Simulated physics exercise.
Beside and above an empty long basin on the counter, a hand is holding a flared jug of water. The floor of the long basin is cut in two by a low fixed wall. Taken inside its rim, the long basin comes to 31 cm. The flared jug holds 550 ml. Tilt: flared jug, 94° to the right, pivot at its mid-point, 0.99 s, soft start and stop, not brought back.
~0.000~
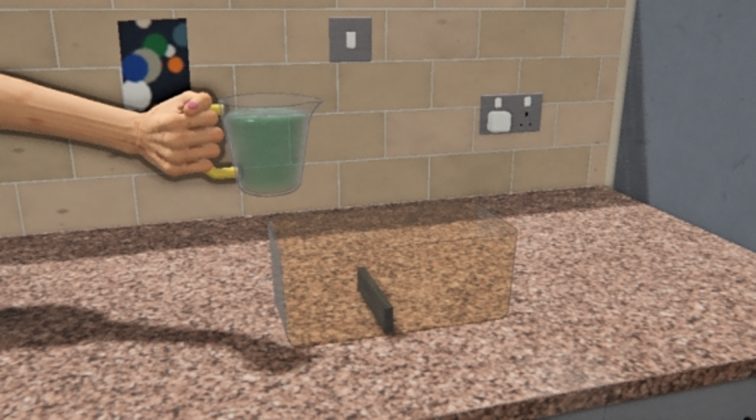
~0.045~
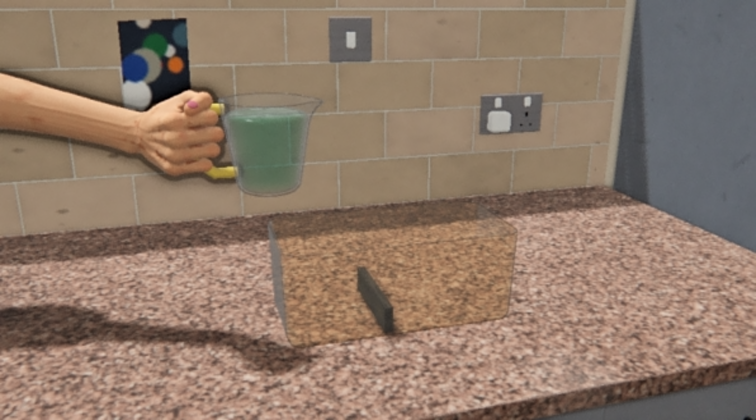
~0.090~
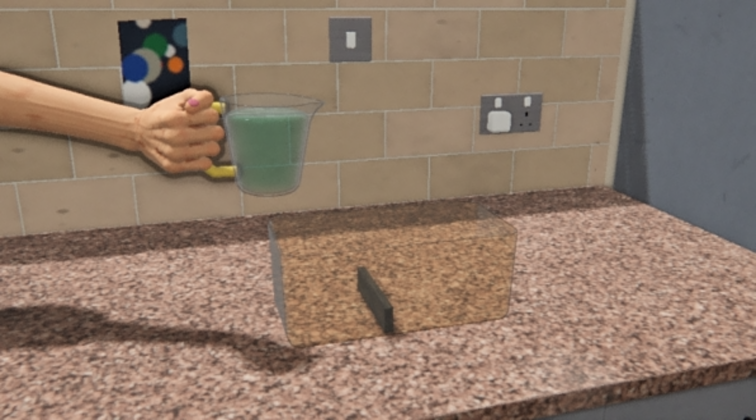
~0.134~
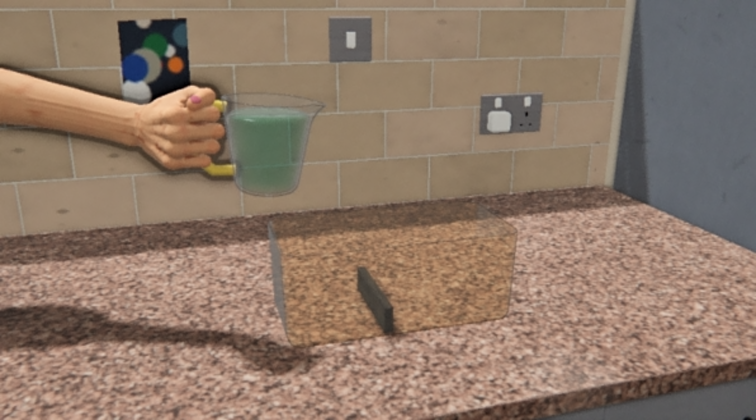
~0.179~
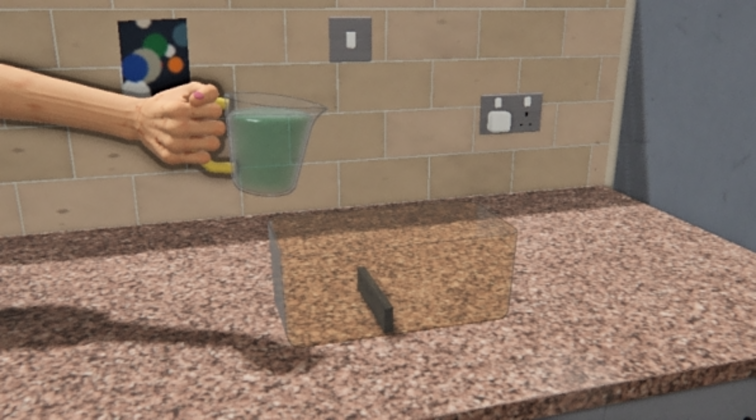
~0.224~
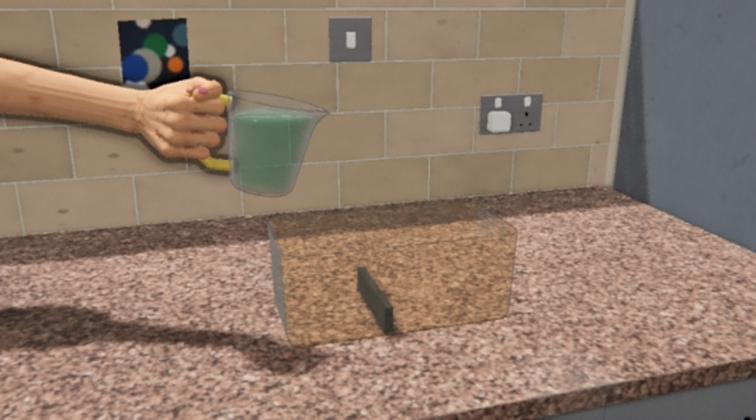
A hand holding a flared jug of green liquid above an empty clear basin, slowly tilting it slightly to the right.
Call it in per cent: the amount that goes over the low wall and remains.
I would put it at about 54 per cent.
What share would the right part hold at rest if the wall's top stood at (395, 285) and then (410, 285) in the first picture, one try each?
First 10, then 10 per cent.
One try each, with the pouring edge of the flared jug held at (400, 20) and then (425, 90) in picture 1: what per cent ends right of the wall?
90 per cent first, 90 per cent second.
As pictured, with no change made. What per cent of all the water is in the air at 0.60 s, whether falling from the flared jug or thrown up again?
Near 18 in a hundred.
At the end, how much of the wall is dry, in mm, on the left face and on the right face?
Left: Roughly 22 mm; right: Roughly 24 mm.
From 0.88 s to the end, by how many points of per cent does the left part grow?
That amounts to roughly 28 per cent of the whole.
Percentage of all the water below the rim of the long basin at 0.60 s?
Some 7 per cent.
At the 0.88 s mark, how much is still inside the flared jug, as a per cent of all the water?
Near 26 percent, more or less.
Then, 0.60 s in, the tilt is 63° and 76 per cent is still to pour, 1 is left of the wall and 5 right of it.
Then, 0.88 s in, the tilt is 91° and 26 per cent is still to pour, 17 is left of the wall and 41 right of it.
Then, 1.17 s in, the tilt is 94° and 3 per cent is still to pour, 41 is left of the wall and 53 right of it.
Then, 1.49 s in, the tilt is 94° and 0 per cent is still to pour, 45 is left of the wall and 54 right of it.
Finally, 46 per cent lies left of the wall, 54 right of it and 0 outside.
